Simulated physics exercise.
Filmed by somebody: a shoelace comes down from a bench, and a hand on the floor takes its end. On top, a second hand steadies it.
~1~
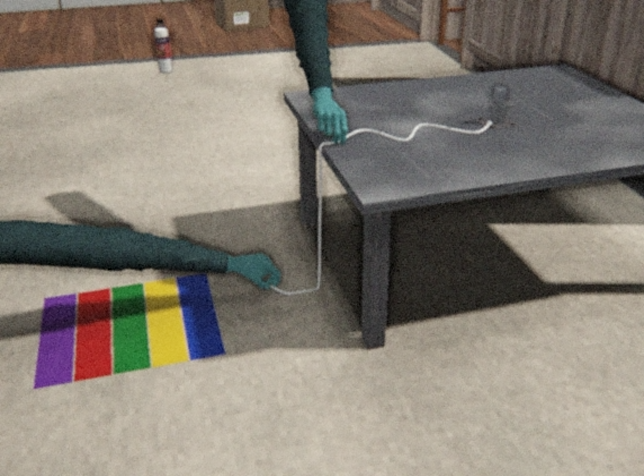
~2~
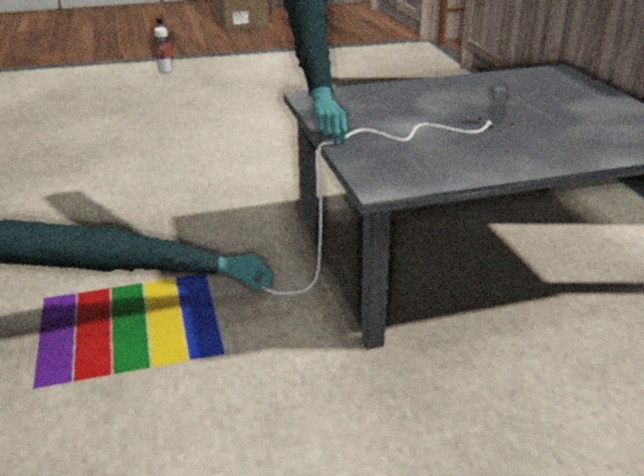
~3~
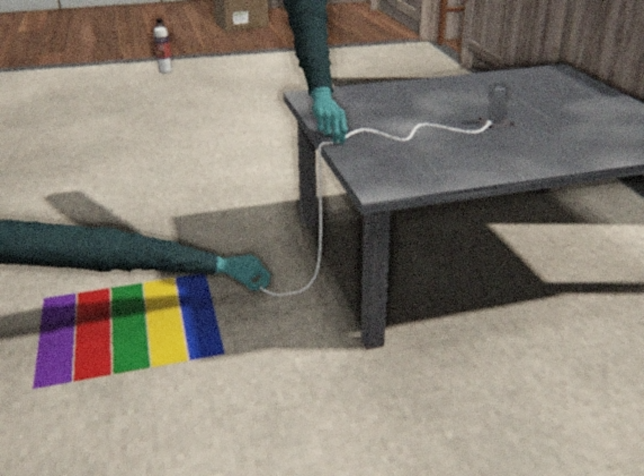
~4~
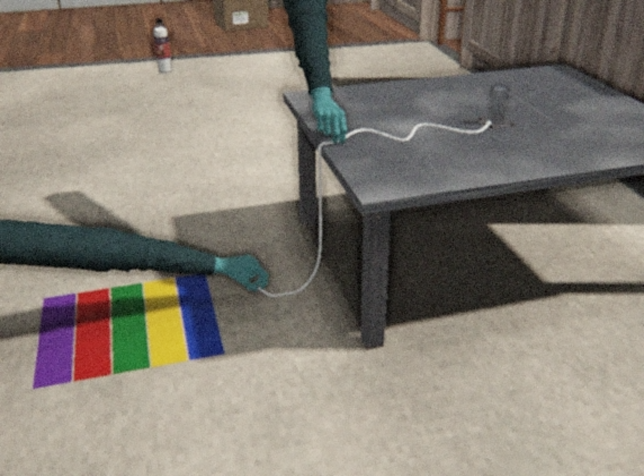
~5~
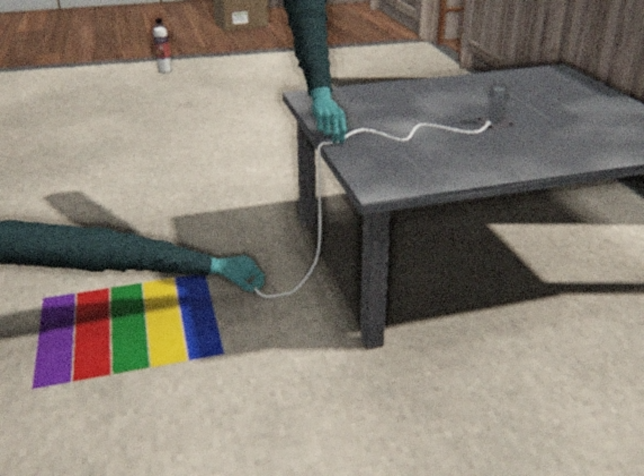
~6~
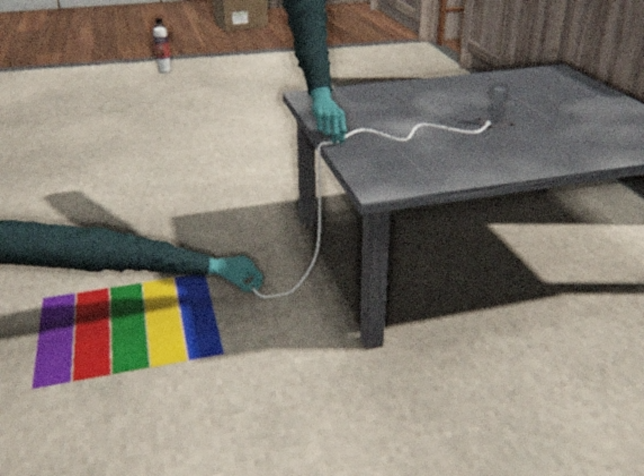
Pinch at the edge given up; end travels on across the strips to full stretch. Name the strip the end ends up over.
Red.
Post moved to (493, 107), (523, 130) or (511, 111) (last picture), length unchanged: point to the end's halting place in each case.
Going through them in sequence: (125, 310), (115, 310) and finally (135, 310).
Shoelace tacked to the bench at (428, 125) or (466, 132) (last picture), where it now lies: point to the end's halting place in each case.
Per try (px): (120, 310), (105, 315).
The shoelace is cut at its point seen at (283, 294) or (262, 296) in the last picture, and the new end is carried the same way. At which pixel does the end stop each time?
For the first cut it's about (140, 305), and for the second about (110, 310).
Soon after, end near (146, 306); over yellow.
Then, end near (113, 311); over green.
At full stretch, end near (92, 315); over red. Over red.
